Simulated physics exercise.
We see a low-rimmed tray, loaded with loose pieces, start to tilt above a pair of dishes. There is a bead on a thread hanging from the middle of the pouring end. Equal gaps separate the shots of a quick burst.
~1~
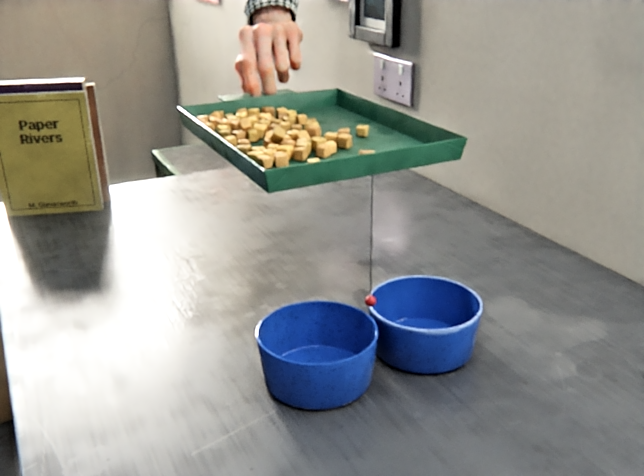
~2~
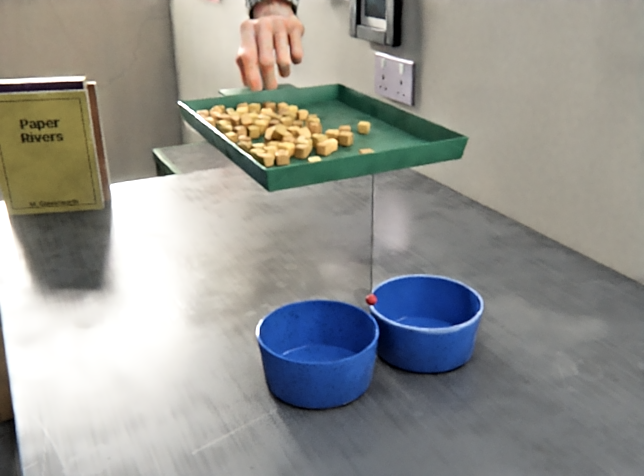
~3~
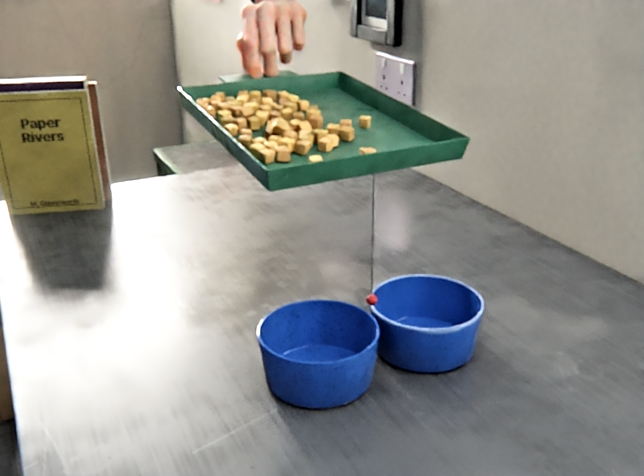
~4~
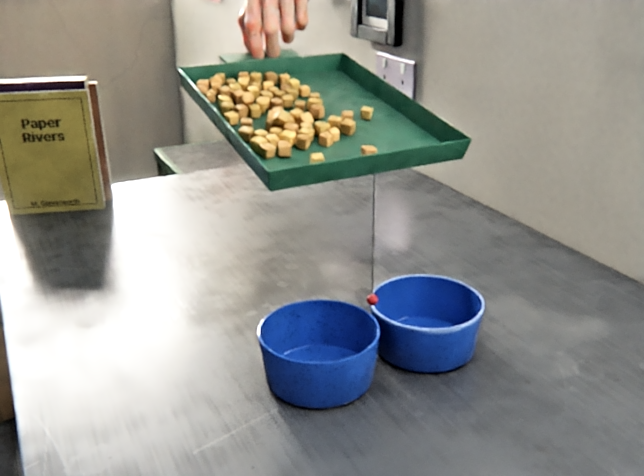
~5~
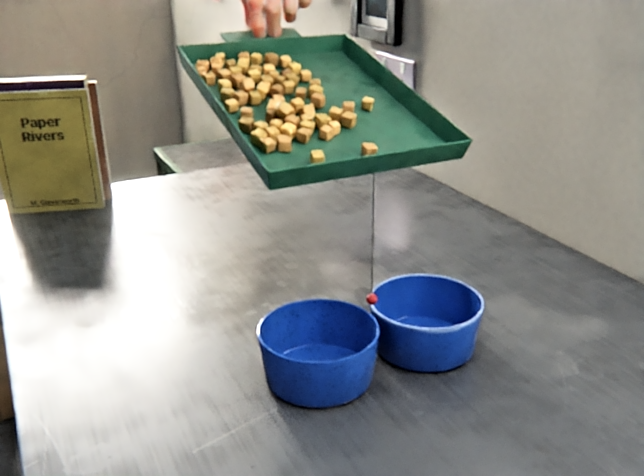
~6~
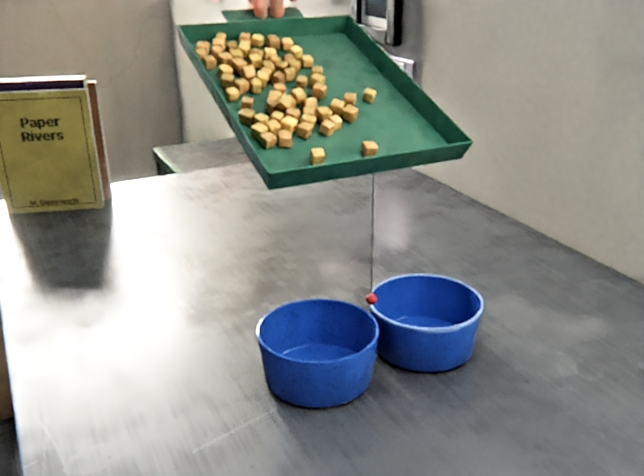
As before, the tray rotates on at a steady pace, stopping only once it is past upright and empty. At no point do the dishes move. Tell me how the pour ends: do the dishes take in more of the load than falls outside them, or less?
Caught: Below half.
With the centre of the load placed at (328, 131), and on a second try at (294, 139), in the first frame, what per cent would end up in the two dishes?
Near 10 per cent and near 10 per cent.
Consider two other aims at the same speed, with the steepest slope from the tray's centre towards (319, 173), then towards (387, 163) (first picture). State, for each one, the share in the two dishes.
Roughly 30 % in the first case and 40 % in the second.
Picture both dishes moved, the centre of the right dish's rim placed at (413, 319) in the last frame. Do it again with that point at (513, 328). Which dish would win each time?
The right of the pair the first time, the left of the pair the second.
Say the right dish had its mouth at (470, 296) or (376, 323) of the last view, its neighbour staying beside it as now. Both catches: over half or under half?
The dishes end up with the lesser share in the first try and the lesser share in the second.
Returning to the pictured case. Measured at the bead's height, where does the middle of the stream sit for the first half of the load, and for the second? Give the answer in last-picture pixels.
(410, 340) first, (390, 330) later.
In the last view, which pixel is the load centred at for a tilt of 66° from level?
Somewhere near pixel (343, 137).
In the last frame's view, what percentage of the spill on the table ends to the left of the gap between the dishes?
30 per cent, roughly.
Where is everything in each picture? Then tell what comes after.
In the first frame, corners of the pouring end at (267, 169) and (462, 137), level; middle of the load at (259, 132), small wooden cubes; left dish at (345, 381); right dish at (457, 347); bead on its thread at (370, 301).
In the second frame, corners of the pouring end at (268, 168) and (463, 137), level; middle of the load at (260, 128).
In the third frame, corners of the pouring end at (269, 168) and (464, 137), tipped barely, level across its low end; middle of the load at (260, 119).
In the fourth frame, corners of the pouring end at (271, 168) and (466, 138), tipped a little, level across its low end; middle of the load at (261, 106).
In the fifth frame, corners of the pouring end at (271, 169) and (467, 138), tipped clearly, level across its low end; middle of the load at (261, 92).
In the sixth frame, corners of the pouring end at (272, 170) and (468, 140), tipped clearly, level across its low end; middle of the load at (262, 80); left dish at (346, 379); right dish at (458, 345).
Soon, tray tipped steeply; nearly all on the tray; a stray few in the air.
A while on, tray tipped past a quarter turn; about two thirds on the tray; a small part in the right dish; a small part outside both; a small part in the air.
Towards the end, tray tipped past a quarter turn; a stray few in the left dish; a small part in the right dish; most outside both.
Finally, tray tipped past a quarter turn; a stray few in the left dish; a small part in the right dish; most outside both.
